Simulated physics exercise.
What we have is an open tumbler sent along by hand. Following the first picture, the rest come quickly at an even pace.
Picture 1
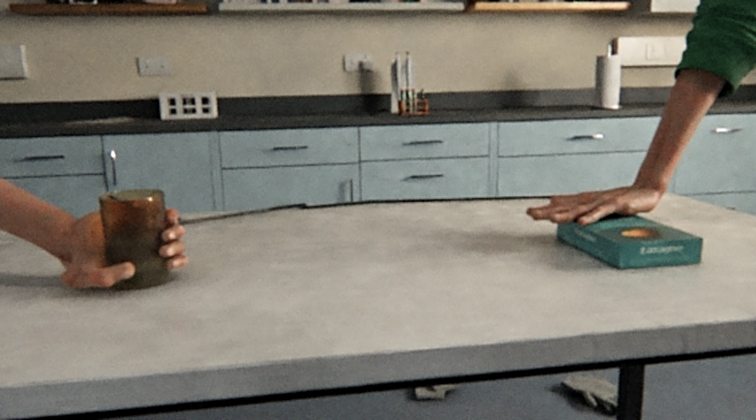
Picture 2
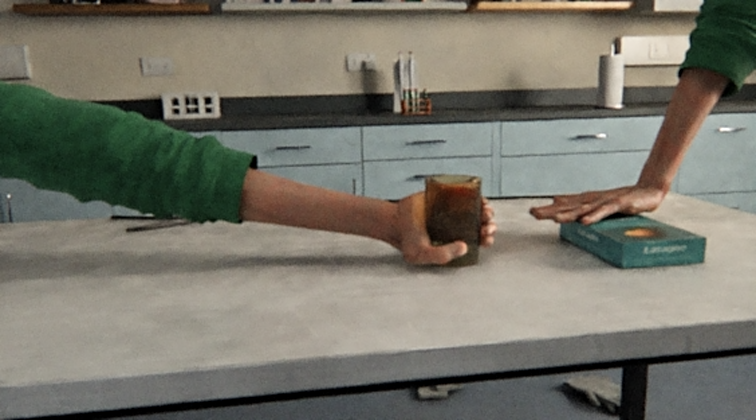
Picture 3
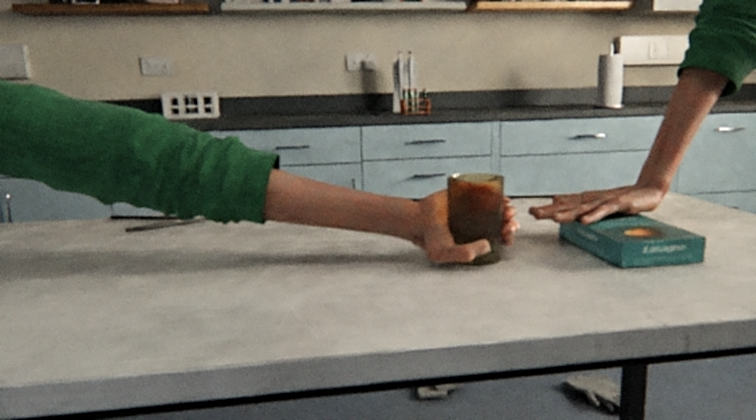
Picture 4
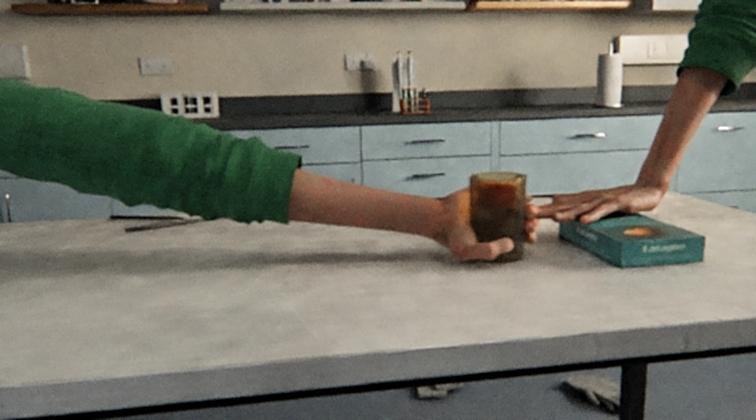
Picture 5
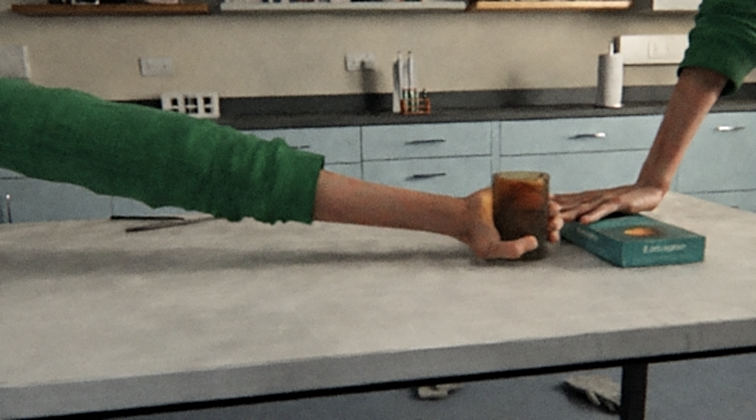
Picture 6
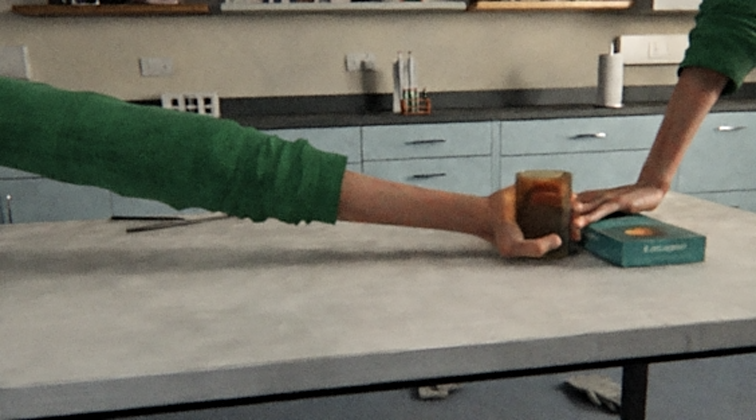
A person in green sleeves reaches over a pale grey tabletop in a room with blue-grey cupboards, seen from the front at just above table height. One hand grips an amber-brown, partly filled tumbler at left, while the other rests by a teal packet at right. The gripping hand moves the tumbler rightward across the table, then more gradually up beside the packet, the camera staying still.
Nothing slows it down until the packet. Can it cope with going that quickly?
Yes - it does not splash over.
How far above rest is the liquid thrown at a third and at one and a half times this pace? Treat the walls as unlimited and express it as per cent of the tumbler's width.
In turn 15 and 60 per cent.
Next, the tumbler meets the packet.
After that, the dyed water surges up the wall; the wave climbs under half way to the rim.
Finally, the tumbler stands at the packet; its rim is dry.
